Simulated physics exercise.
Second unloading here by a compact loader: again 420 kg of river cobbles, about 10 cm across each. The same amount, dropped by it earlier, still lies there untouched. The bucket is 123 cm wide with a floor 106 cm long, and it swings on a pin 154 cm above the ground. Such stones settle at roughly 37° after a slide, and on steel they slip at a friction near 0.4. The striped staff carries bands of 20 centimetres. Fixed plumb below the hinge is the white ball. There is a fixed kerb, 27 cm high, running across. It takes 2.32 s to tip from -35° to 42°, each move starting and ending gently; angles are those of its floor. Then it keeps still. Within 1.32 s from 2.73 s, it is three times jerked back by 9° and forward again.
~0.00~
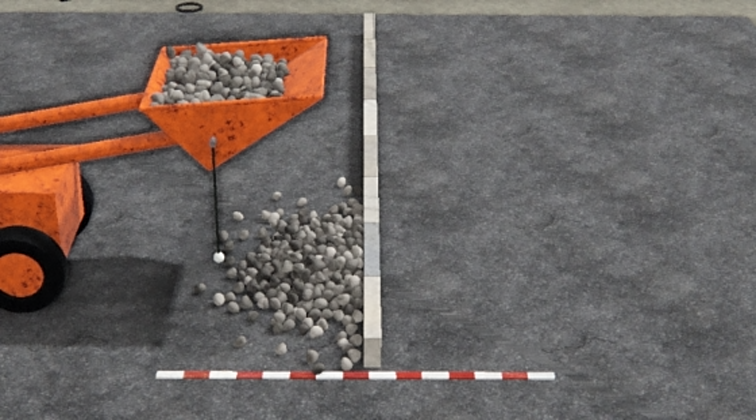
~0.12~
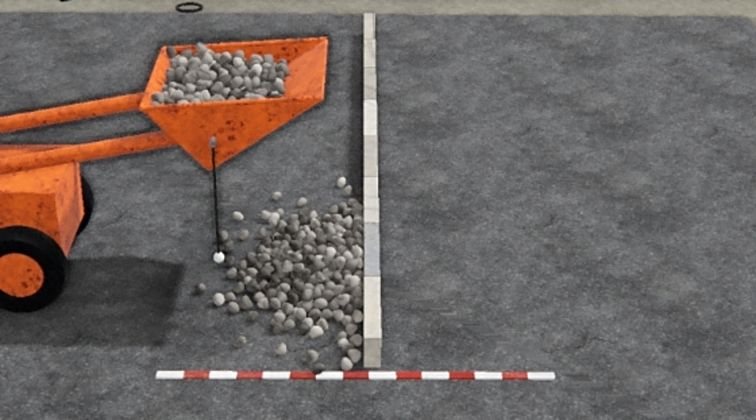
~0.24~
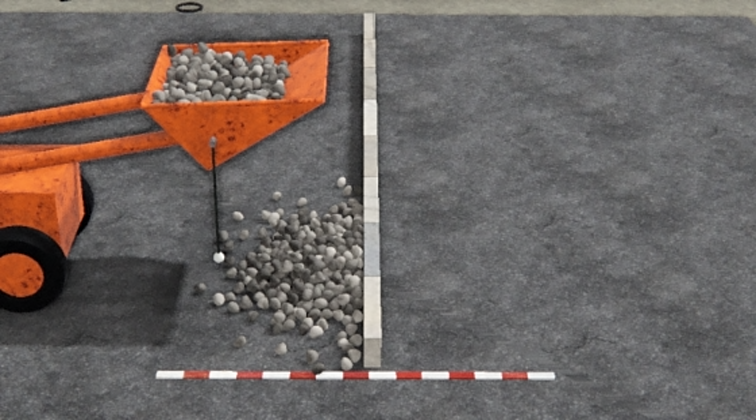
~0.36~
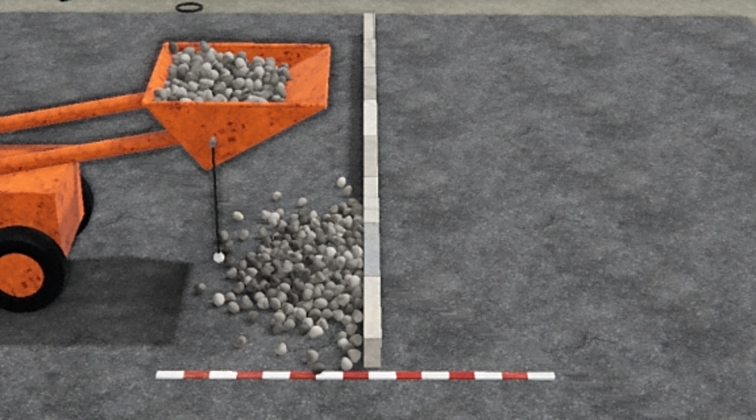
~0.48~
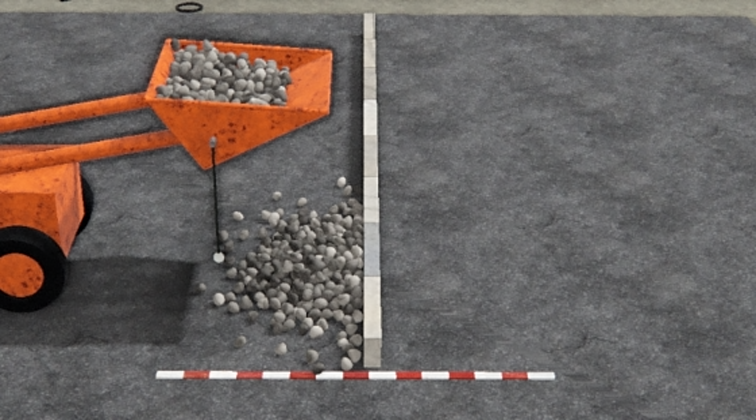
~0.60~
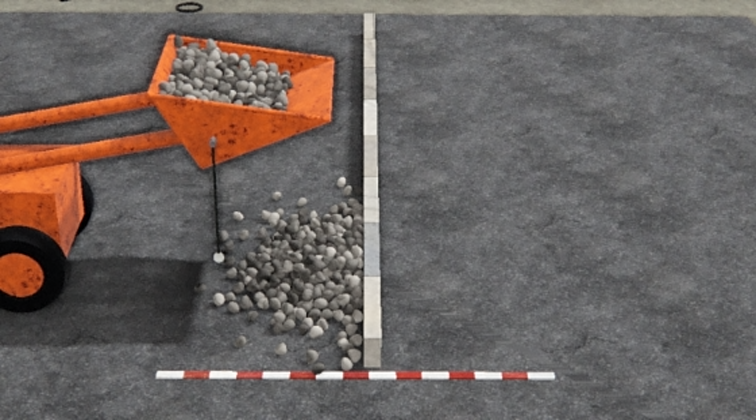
An orange loader bucket full of grey cobbles slowly tilting slightly forward above a still heap of stones beside a pale kerb.
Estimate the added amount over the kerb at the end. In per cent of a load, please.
Roughly 22 per cent of a load.
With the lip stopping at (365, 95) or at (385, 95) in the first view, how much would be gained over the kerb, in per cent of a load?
First some 75, then 100 per cent.
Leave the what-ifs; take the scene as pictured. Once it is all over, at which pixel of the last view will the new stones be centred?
Roughly pixel (344, 253) in the last view.
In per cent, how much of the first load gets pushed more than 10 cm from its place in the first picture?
I'd say roughly 10 per cent of them.
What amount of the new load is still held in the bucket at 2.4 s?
Some 10 %, roughly, is held.
After 1.7 s the floor is at 30°; in per cent of one load, 98 in the bucket, 102 on this side of the kerb; the foremost stones are at (359, 271).
After 2.4 s the floor is at 42°; in per cent of one load, 10 in the bucket, 182 on this side of the kerb, 8 over the kerb; the foremost stones are at (425, 248).
After 4.5 s the floor is at 42°; in per cent of one load, 0 in the bucket, 178 on this side of the kerb, 22 over the kerb; the foremost stones are at (507, 263).
After 7.3 s the floor is at 42°; in per cent of one load, 0 in the bucket, 178 on this side of the kerb, 22 over the kerb; the foremost stones are at (507, 263). Net gain over the kerb, 22.
